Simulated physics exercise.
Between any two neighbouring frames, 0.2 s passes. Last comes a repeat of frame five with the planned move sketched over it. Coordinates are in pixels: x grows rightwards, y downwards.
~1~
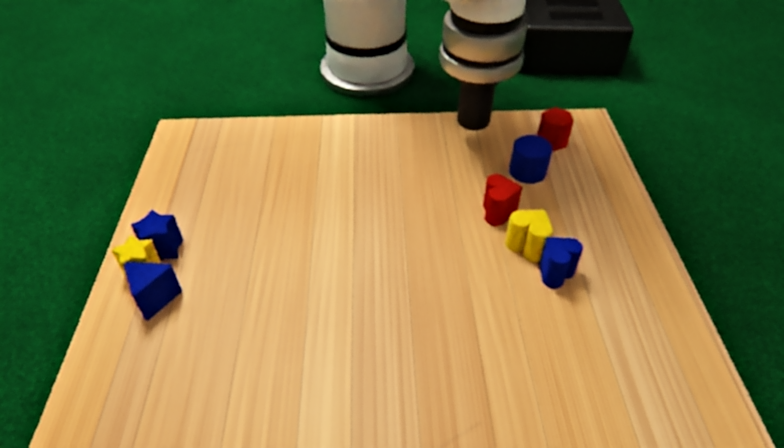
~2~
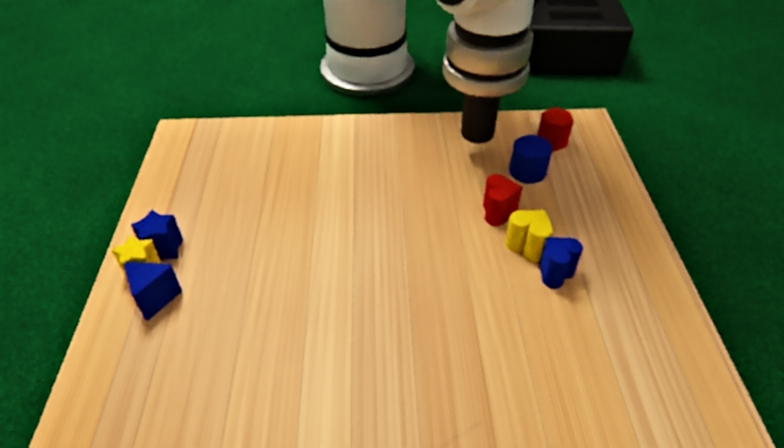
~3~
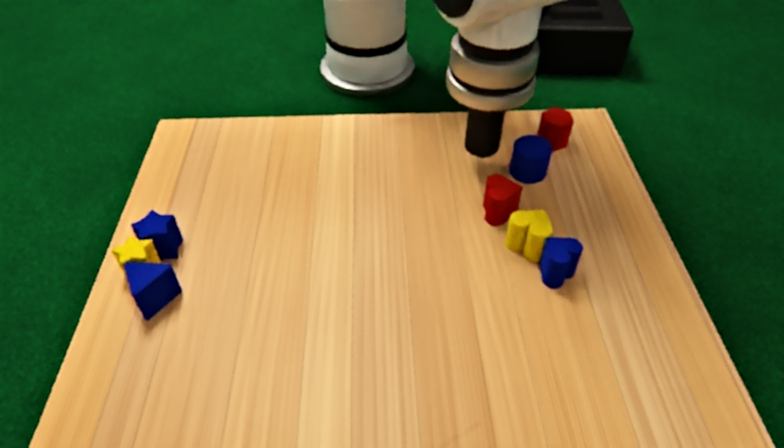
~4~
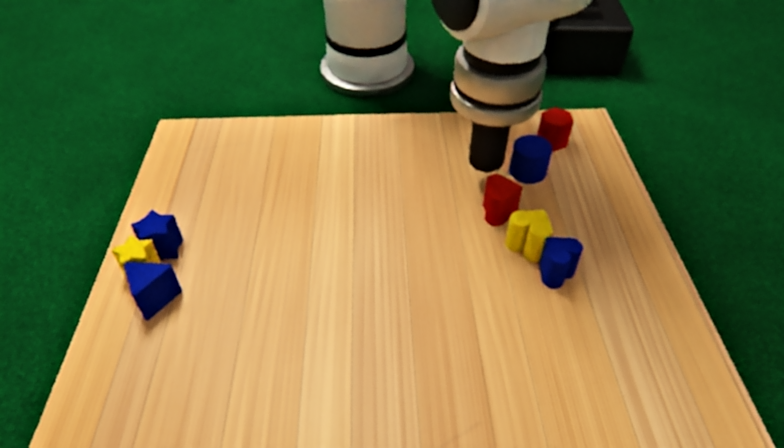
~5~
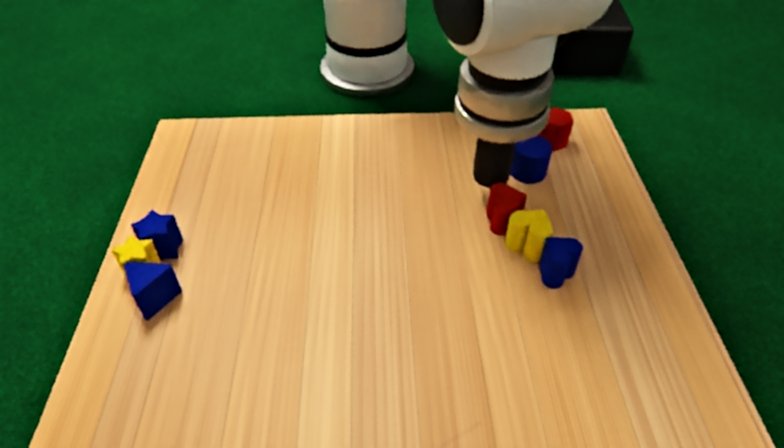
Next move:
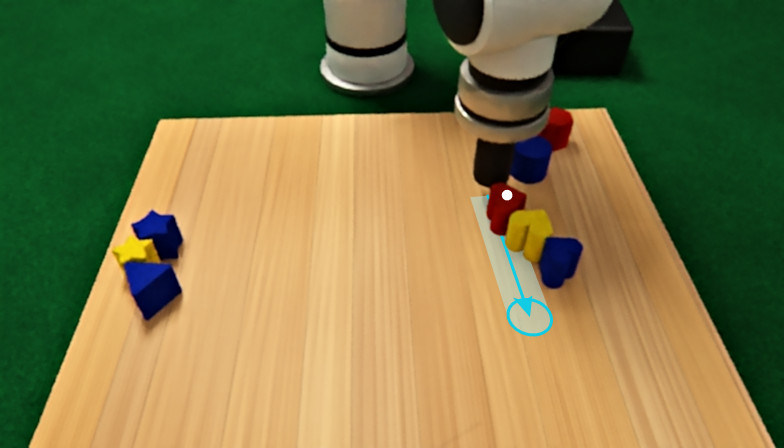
A pale wooden board on a green surface is seen from a fixed, raised view facing a white robot arm at the far edge. Blue and yellow blocks cluster at left, while at right a red block and a blue cylinder sit behind red, yellow and blue heart-shaped blocks. The arm moves its black rod toward the viewer and slightly right, then nudges the red heart-shaped block slightly forward.
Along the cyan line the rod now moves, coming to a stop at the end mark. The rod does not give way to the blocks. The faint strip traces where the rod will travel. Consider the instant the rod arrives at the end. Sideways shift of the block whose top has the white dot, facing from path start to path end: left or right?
It's set to shift right.
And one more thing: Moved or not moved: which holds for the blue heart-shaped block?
It is no longer where it was.
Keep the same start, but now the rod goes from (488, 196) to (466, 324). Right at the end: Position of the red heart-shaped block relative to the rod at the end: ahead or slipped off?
Expect to find it next to or behind the rod.
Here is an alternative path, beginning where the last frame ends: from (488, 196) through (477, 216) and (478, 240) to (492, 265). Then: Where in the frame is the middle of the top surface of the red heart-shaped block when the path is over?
The answer is (522, 263).
Path on the board, from (488, 196) to (530, 317); the dot is on the red heart-shaped block.
What follows on the original path. One third of the way, rod at (504, 214); red heart-shaped block at (503, 231), turned 25° anticlockwise; yellow heart-shaped block at (539, 236), turned 60° anticlockwise; blue heart-shaped block at (574, 254), turned 20° clockwise.
Two thirds of the way, rod at (518, 254); red heart-shaped block at (502, 270); yellow heart-shaped block at (563, 260), turned 110° anticlockwise; blue heart-shaped block at (597, 264), turned 25° clockwise.
At the end, rod at (535, 299); red heart-shaped block at (496, 291), turned 40° clockwise; blue circular block in place; yellow heart-shaped block at (575, 284), turned 180° anticlockwise; blue heart-shaped block at (604, 267).
